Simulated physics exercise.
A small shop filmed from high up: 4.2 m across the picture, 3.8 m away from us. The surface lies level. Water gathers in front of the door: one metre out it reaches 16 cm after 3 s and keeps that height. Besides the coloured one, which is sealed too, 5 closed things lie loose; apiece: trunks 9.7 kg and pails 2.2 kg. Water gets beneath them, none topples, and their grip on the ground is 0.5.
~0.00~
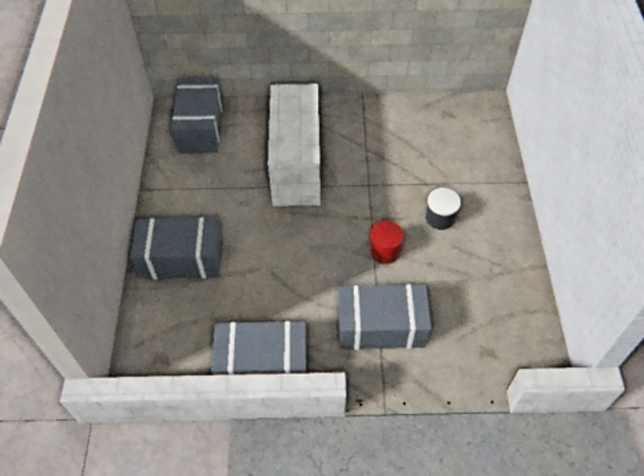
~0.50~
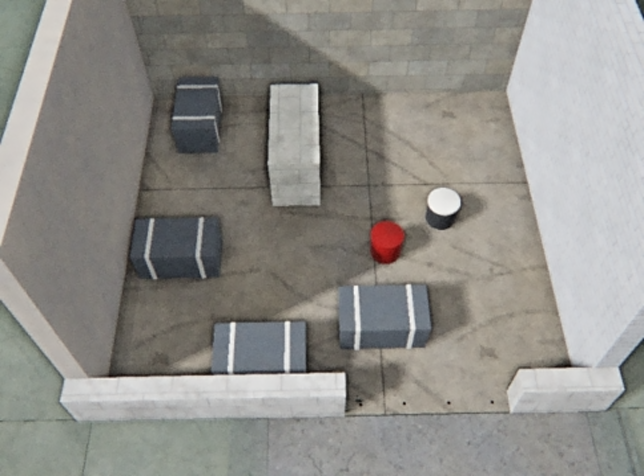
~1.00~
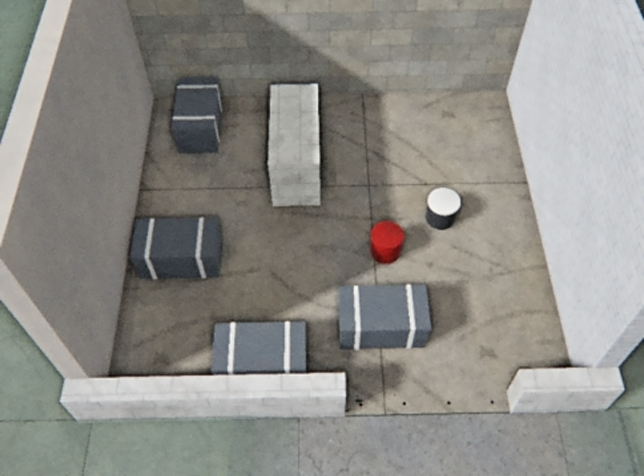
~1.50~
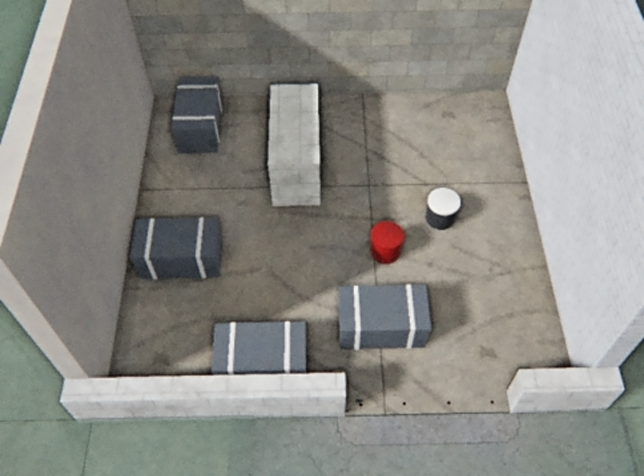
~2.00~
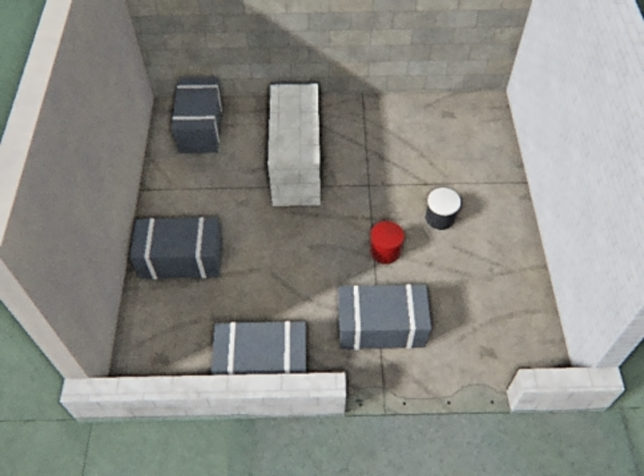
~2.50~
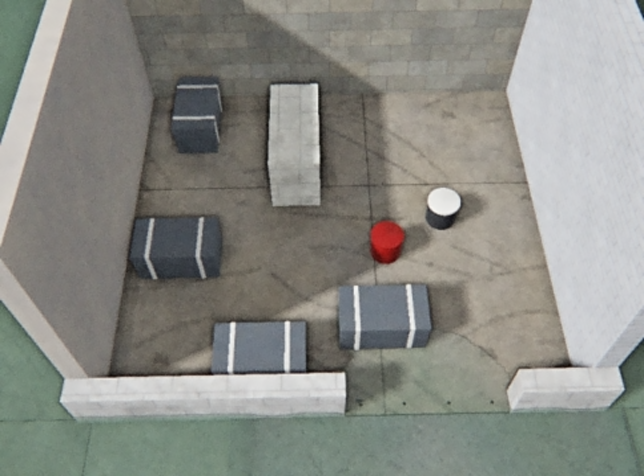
Greenish water spreading across the ground outside a small walled shop and creeping through the doorway, the trunks and pails inside staying still.
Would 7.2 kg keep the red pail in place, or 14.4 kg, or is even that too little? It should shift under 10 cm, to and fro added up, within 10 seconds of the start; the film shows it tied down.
Verdict: Only the larger load is enough.
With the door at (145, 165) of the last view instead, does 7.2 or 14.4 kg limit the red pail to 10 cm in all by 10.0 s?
In that case the smaller load will do.
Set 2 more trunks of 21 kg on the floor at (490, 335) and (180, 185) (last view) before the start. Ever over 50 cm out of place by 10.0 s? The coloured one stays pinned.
In turn: More, short of it.
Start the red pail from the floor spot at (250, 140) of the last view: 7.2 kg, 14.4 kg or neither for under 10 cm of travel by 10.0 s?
The smaller is enough.
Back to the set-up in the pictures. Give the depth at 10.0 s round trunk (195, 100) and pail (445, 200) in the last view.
About 11 and 8 cm.
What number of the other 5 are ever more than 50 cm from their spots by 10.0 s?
I count 3.
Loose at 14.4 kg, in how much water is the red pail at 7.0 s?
Roughly 5 cm.
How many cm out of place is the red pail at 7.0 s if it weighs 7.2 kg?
Roughly 40 cm.
After 3.5 s the red pail would be 1 cm from its start with 7.2 kg and 0 cm from its start with 14.4 kg; 1 cm of water round it then.
After 4.5 s the red pail would be 11 cm from its start with 7.2 kg and 0 cm from its start with 14.4 kg; 6 cm of water round it then.
After 7.0 s the red pail would be 44 cm from its start with 7.2 kg and 0 cm from its start with 14.4 kg; 5 cm of water round it then.
After 10.0 s the red pail would be 57 cm from its start with 7.2 kg and 0 cm from its start with 14.4 kg; 7 cm of water round it then.
